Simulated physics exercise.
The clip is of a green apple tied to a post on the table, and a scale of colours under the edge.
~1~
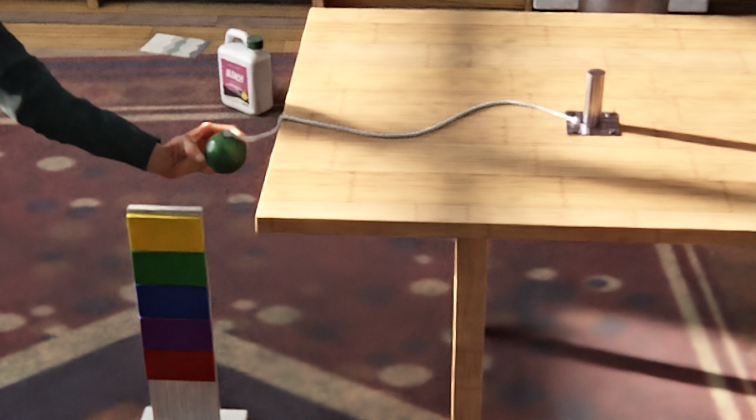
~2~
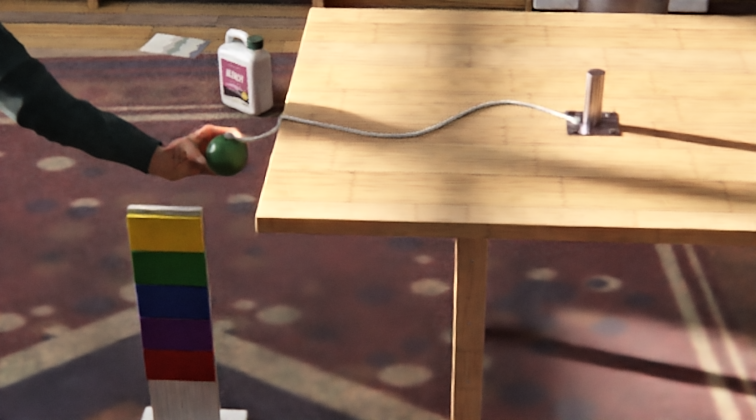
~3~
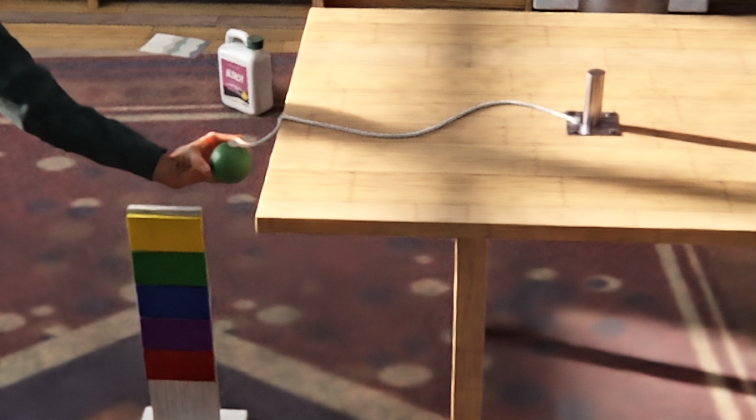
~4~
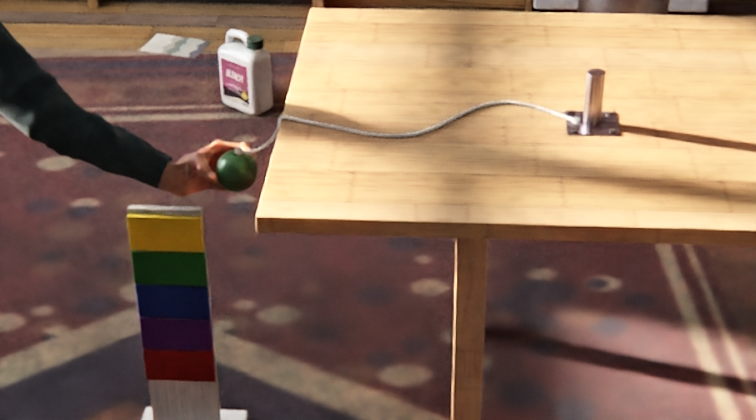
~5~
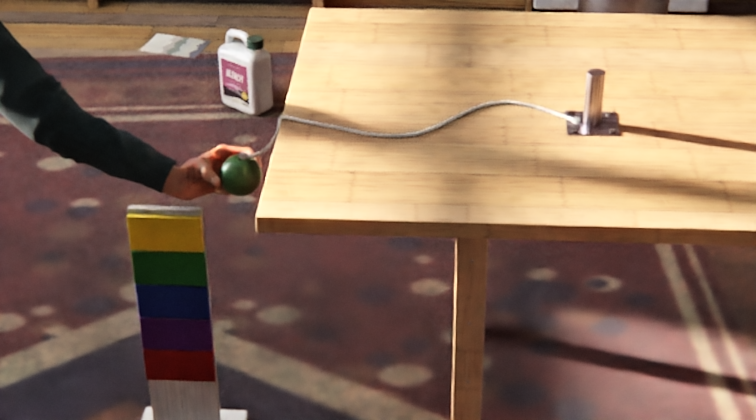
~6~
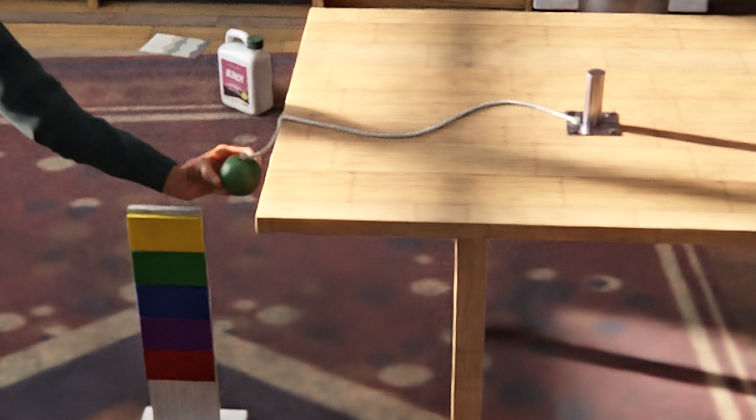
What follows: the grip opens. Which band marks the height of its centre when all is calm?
Its centre hangs level with the yellow band.
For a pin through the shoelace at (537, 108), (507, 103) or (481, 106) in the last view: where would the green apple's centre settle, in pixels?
Near (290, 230), (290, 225) and (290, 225).
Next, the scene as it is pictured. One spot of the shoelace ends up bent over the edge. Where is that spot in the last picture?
At (323, 125), roughly.
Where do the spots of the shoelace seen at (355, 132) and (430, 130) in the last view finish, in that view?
The first at (316, 120), the second at (394, 121).
Soon after, apple near (302, 239); level with yellow.
After that, apple near (259, 232); level with yellow.
In the end, apple near (294, 239); level with yellow. Its middle rests at the yellow band.
